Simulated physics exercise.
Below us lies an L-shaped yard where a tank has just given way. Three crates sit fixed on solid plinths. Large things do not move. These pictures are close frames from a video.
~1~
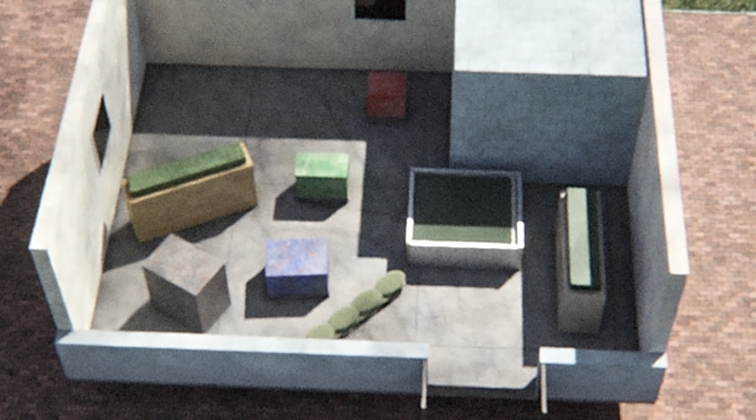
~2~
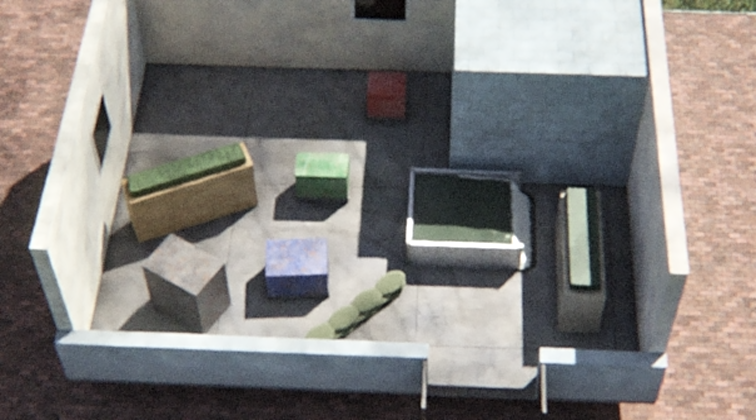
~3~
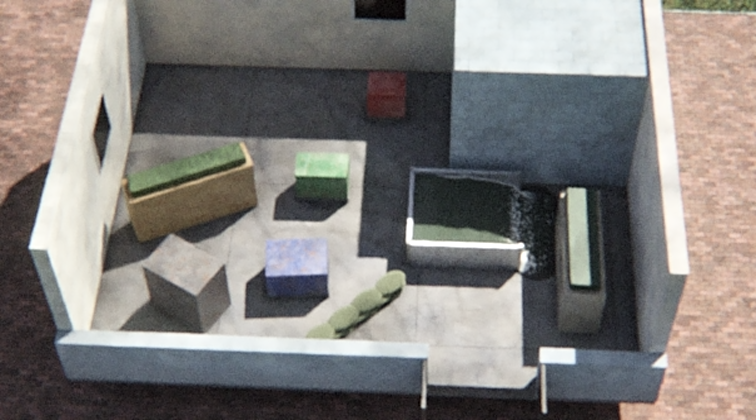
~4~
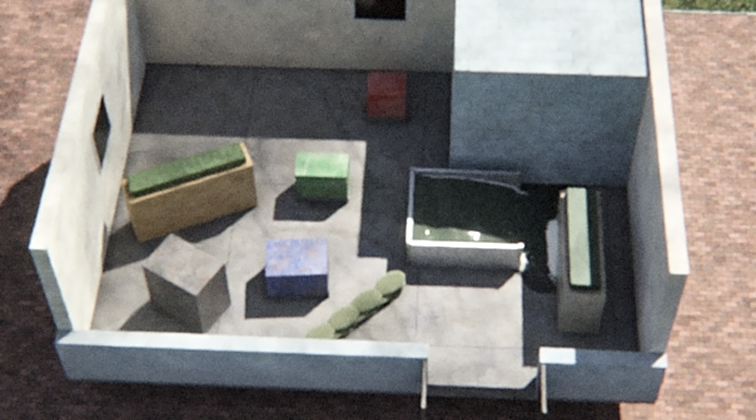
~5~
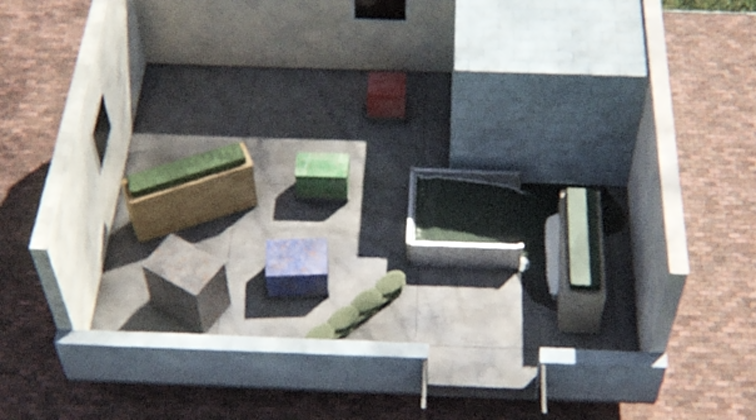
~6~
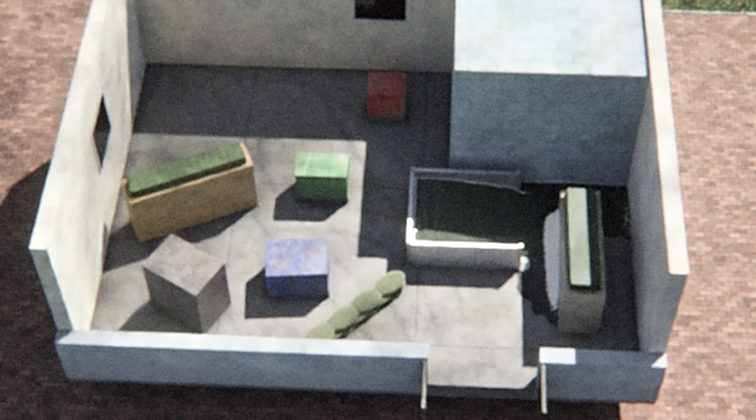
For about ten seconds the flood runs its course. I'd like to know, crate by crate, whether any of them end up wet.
Result: The green crate comes out dry; the blue crate comes out dry; the red crate comes out dry.
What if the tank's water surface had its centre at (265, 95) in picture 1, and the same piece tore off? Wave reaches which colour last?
Blue one.
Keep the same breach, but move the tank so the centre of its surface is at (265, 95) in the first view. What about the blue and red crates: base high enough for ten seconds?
As I see it, blue gets reached, and red gets reached.
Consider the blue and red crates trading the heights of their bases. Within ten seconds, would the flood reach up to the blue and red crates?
Briefly, the blue crate is left untouched and the red crate is left untouched.
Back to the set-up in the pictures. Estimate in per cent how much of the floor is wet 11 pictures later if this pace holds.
Estimate: Some 20 in a hundred.
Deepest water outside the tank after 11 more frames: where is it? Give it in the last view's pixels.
I'd put it around (627, 188).
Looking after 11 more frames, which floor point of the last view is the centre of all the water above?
Near (537, 242) in the last view.
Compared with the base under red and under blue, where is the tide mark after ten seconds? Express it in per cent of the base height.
In order: 10% and 40%.
A moment on, water covers 15 % of the floor; the green crate not reached, the blue crate not reached, the red crate not reached.
Next, water covers 20 % of the floor; the green crate not reached, the blue crate not reached, the red crate not reached.
Then, water covers 25 % of the floor; the green crate water round its plinth, the blue crate not reached, the red crate not reached.
Later, water covers 35 % of the floor; the green crate water round its plinth, the blue crate water round its plinth, the red crate water round its plinth.
In the end, water covers 35 % of the floor; the green crate stayed above the water, the blue crate stayed above the water, the red crate stayed above the water.
